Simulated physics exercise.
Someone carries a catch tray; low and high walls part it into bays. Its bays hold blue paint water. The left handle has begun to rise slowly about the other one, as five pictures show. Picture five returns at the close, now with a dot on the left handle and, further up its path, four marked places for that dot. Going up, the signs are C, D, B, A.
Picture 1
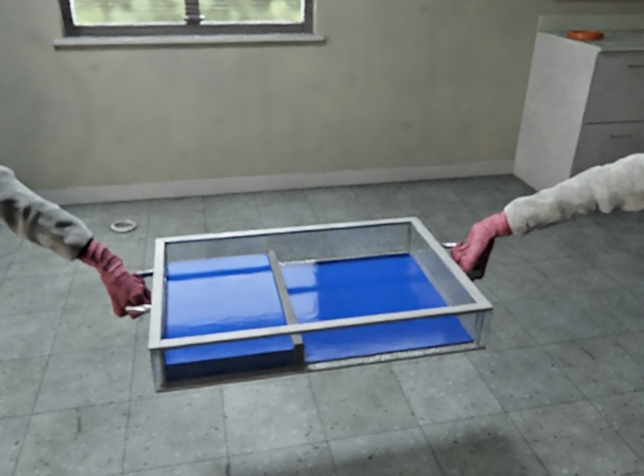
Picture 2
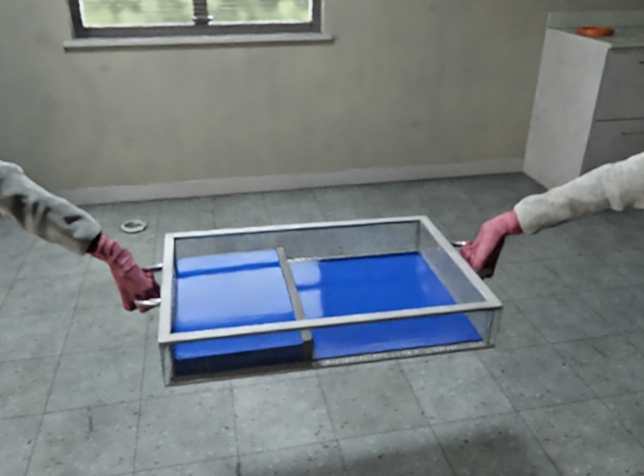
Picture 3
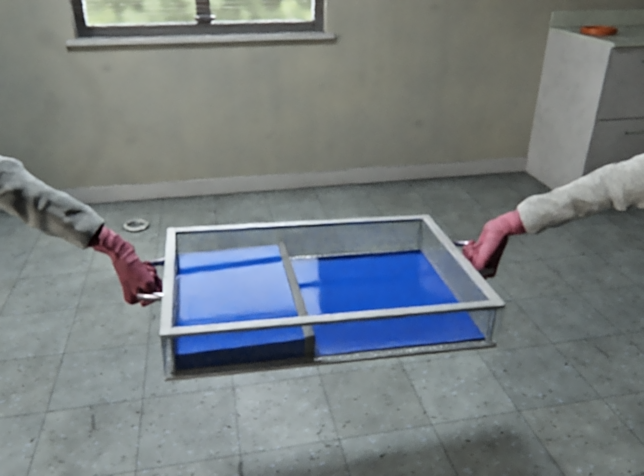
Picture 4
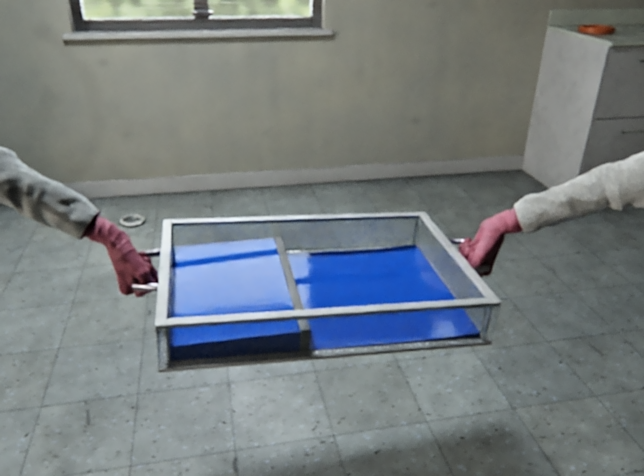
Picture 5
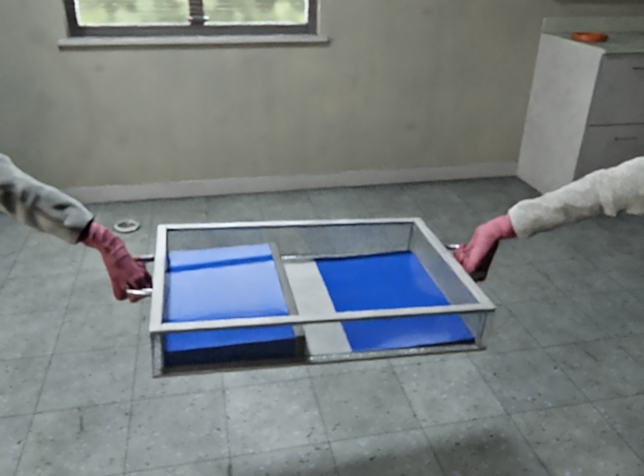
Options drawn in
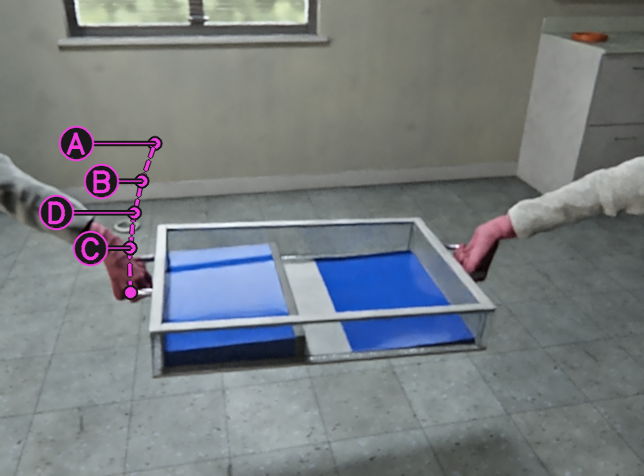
Two gloved hands hold a divided tray of blue liquid, tilting it slightly to the right.
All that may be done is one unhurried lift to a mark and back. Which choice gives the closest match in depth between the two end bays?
Take D.
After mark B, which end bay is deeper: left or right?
The right end bay.
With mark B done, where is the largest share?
That is the right bay.
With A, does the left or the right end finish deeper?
The right end bay.
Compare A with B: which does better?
B it is.
In magenta, A at (154, 143); B at (141, 181); C at (130, 248); D at (134, 212).
With A, the right end bay stands much deeper than the other; nothing spills.
With B, the right end bay stands a little deeper than the other; nothing spills.
With C, the left end bay stands much deeper than the other; nothing spills.
With D, the two end bays stand about equally deep; nothing spills.
